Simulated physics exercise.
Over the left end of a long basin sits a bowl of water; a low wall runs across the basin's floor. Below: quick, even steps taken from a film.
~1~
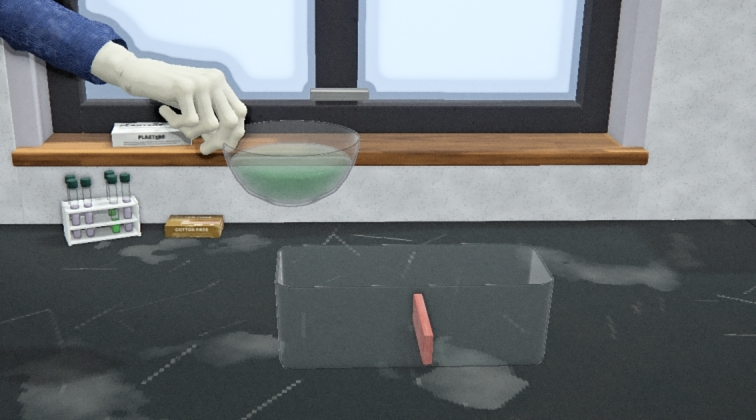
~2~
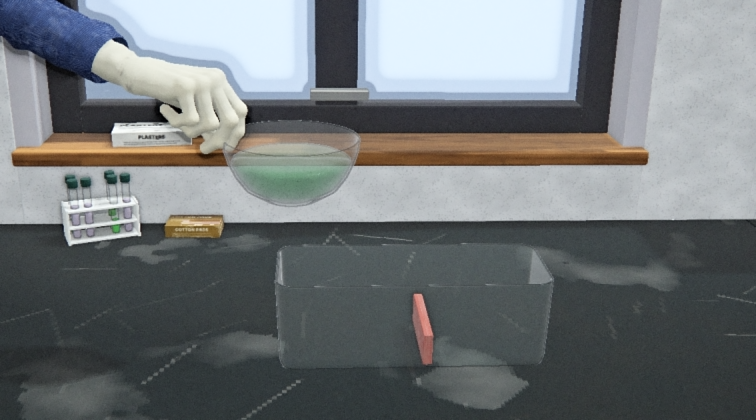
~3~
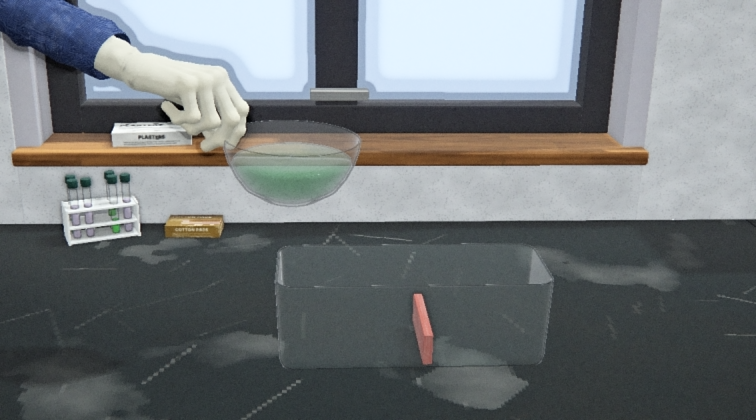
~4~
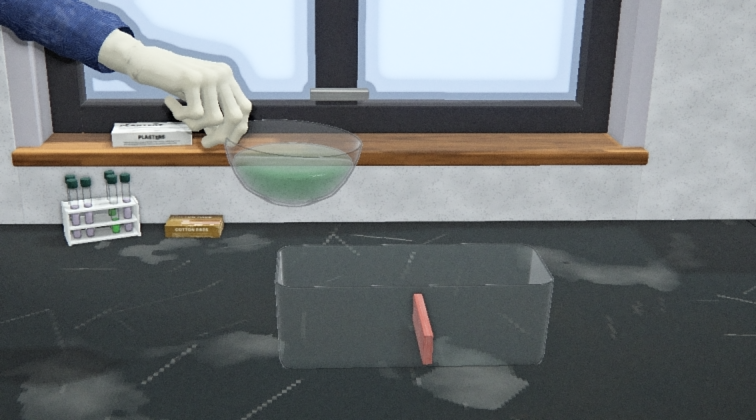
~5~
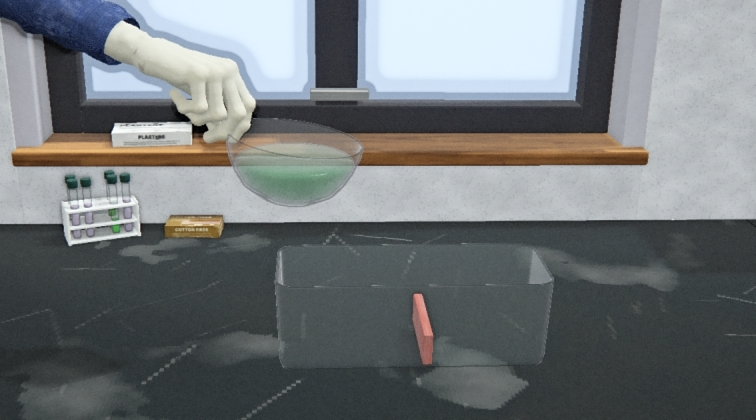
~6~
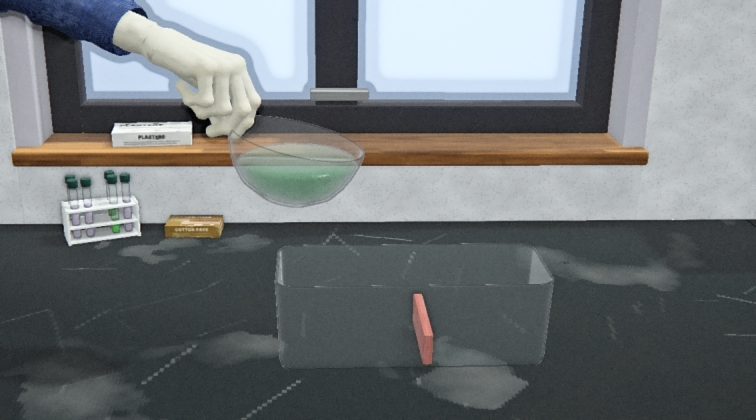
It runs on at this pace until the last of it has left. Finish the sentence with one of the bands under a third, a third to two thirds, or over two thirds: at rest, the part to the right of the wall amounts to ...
At rest, the part to the right of the wall amounts to under a third.
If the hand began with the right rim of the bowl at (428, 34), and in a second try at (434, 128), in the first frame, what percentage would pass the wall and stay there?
Try one: 95 %; try two: 95 %.
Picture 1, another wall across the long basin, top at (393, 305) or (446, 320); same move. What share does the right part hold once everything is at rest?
Well, it's close to 60 per cent for the first one, then 15 per cent for the other.
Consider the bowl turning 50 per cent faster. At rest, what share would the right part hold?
It comes to some 5 in a hundred.
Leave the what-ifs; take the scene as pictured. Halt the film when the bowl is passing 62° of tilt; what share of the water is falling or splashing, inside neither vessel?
Around 30 in a hundred.
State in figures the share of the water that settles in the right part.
Around 10 %.
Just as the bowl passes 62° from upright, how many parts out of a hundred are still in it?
Roughly 55 percent.
A moment on, the bowl is tipped part way and 54 per cent is still to pour, 16 is left of the wall and 0 right of it.
Next, the bowl is tipped on its side and 2 per cent is still to pour, 86 is left of the wall and 6 right of it.
Then the bowl is tipped right over and 0 per cent is still to pour, 92 is left of the wall and 8 right of it.
Later the bowl is tipped right over and 0 per cent is still to pour, 92 is left of the wall and 8 right of it.
Finally, 92 per cent lies left of the wall, 8 right of it and 1 outside.
